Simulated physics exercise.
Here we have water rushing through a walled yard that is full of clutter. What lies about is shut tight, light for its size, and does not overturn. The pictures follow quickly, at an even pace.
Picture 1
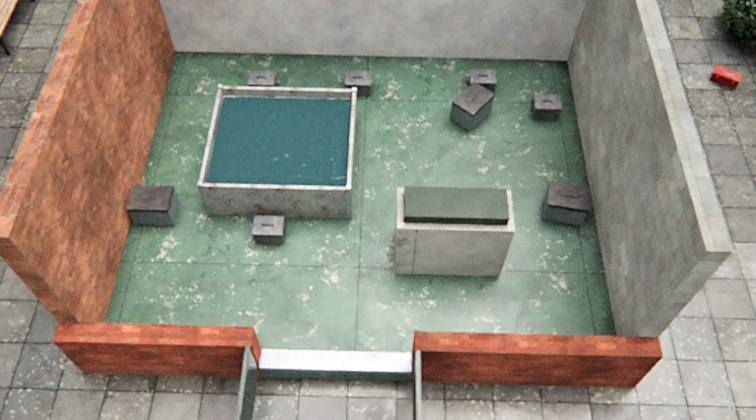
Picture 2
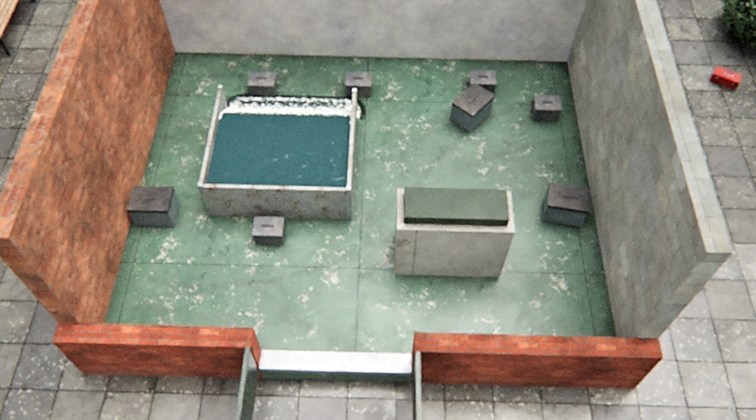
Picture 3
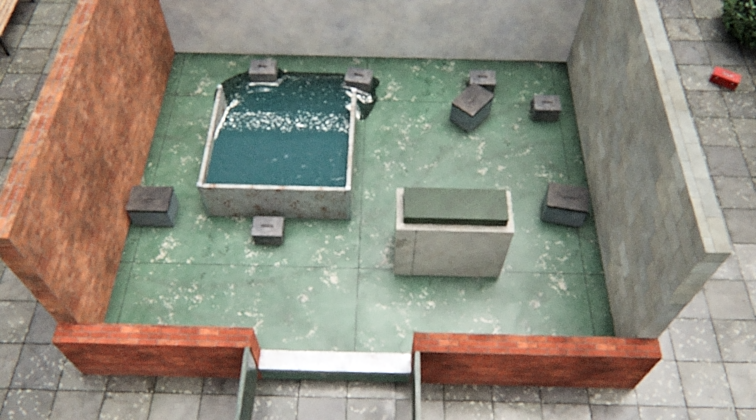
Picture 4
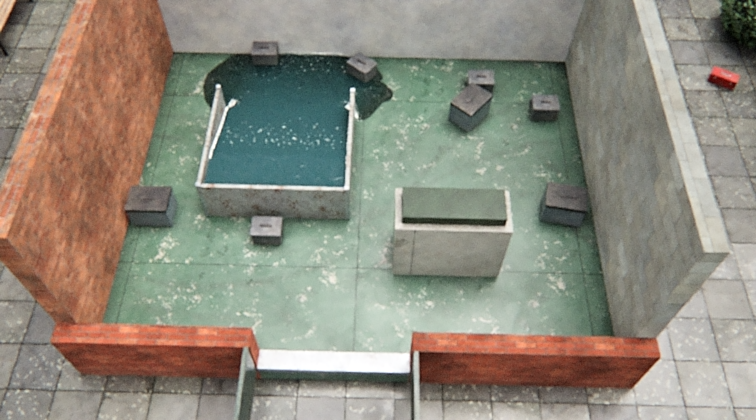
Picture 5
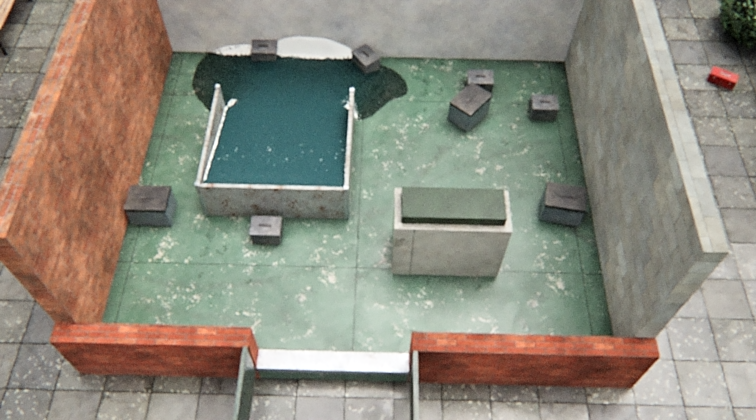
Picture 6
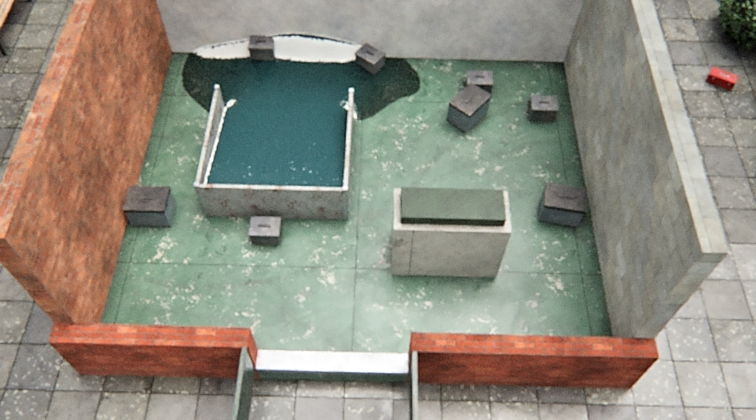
Walled yard with green floor, water surging from the open back of a raised tank, spreading to the rear wall and nudging two grey boxes.
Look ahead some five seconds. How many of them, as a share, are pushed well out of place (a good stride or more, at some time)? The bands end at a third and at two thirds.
It is two thirds or more.
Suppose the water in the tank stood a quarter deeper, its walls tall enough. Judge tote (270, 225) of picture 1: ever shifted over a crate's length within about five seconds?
Verdict: Less than that.
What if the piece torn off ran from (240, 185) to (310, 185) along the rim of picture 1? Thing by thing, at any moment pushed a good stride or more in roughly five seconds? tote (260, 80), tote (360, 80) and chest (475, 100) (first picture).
In turn: Under that, never so far, less than that.
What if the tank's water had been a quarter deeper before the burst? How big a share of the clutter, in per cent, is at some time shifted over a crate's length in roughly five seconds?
Roughly 90 per cent.
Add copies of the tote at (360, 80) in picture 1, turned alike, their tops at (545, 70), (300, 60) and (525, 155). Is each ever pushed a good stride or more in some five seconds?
As listed: Yes, that far or more, yes.
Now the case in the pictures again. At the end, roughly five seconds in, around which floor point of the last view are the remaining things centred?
Close to (432, 297).
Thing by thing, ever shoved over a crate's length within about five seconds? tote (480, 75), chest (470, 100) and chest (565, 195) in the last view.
In that order: Yes, swept aside, shifted that much.
A moment on, 2 of 8 are well off their spots; 2 afloat.
Next, 3 of 8 are well off their spots; 2 afloat.
Later, 6 of 8 are well off their spots; 5 afloat.
In the end, 7 of 8 are well off their spots, and 7 have been at some point; 7 afloat.
